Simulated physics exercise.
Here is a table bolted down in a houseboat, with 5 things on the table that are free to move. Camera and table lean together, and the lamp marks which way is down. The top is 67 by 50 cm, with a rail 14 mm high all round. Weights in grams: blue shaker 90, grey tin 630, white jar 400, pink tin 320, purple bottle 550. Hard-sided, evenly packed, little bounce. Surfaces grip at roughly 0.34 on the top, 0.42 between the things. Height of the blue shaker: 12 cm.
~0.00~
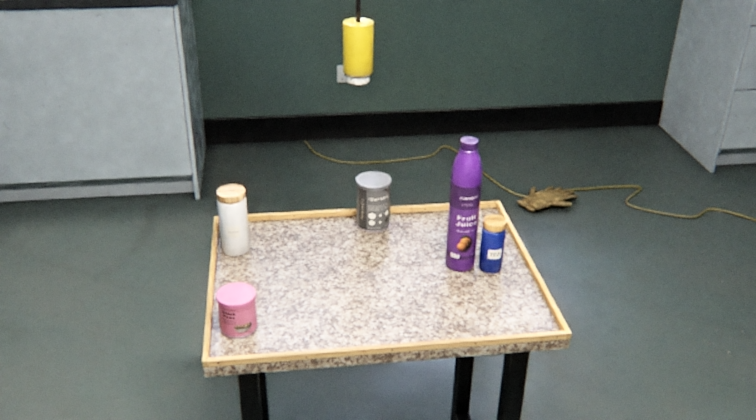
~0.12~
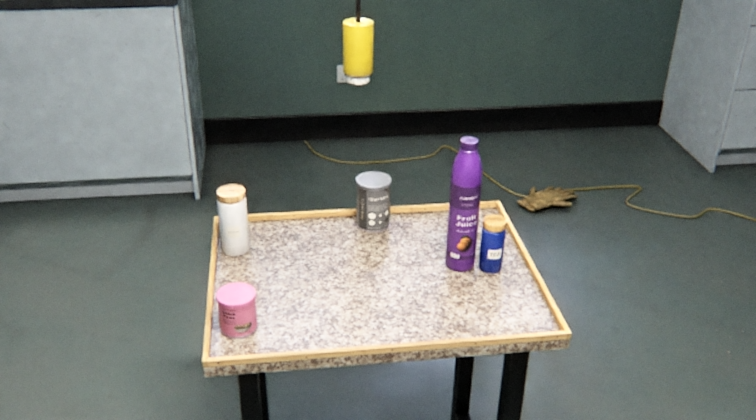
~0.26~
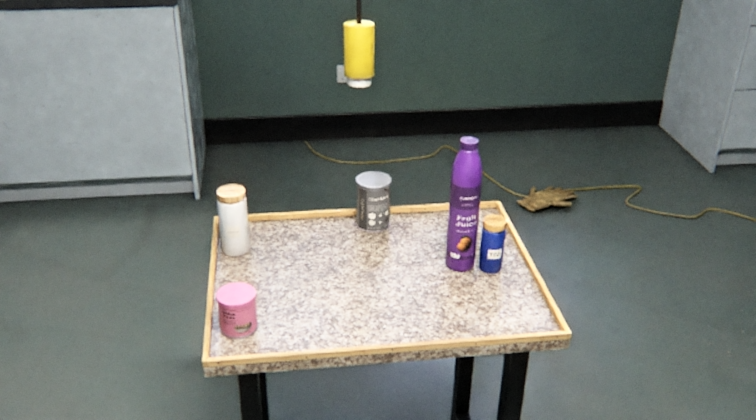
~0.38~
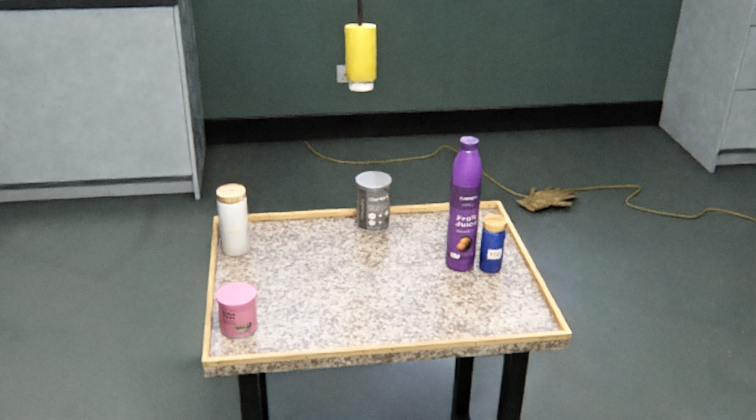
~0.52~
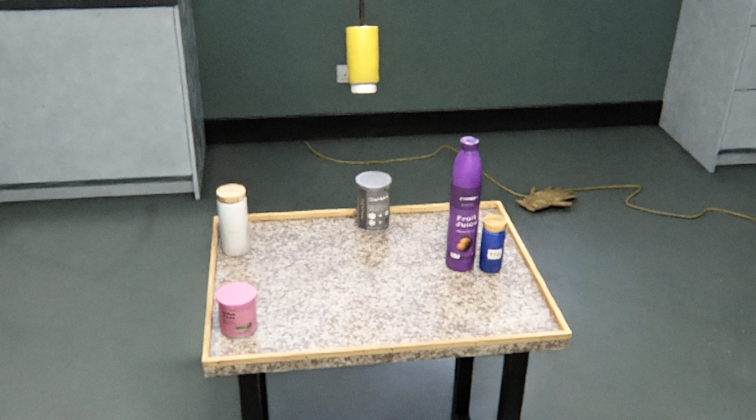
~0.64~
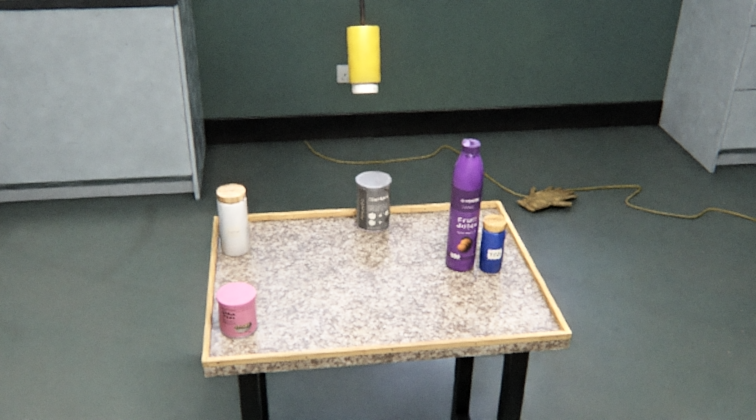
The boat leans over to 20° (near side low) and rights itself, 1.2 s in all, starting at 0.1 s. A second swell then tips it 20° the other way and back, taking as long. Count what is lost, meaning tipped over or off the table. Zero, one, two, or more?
Tipped or gone: One.
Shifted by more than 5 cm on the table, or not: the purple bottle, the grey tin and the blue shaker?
The purple bottle ends elsewhere; the grey tin keeps its place; the blue shaker keeps its place.
Around 0.94 s, heel 13°, near side down; purple bottle tipped 60° against what carries it.
Around 1.04 s, heel 8°, near side down; purple bottle on its side.
Finally (3.0 s), on their side or leaning hard on the table, purple bottle; the other 4 still in place (within 5 cm). In the last view, blue shaker near (492, 244), grey tin near (373, 202).
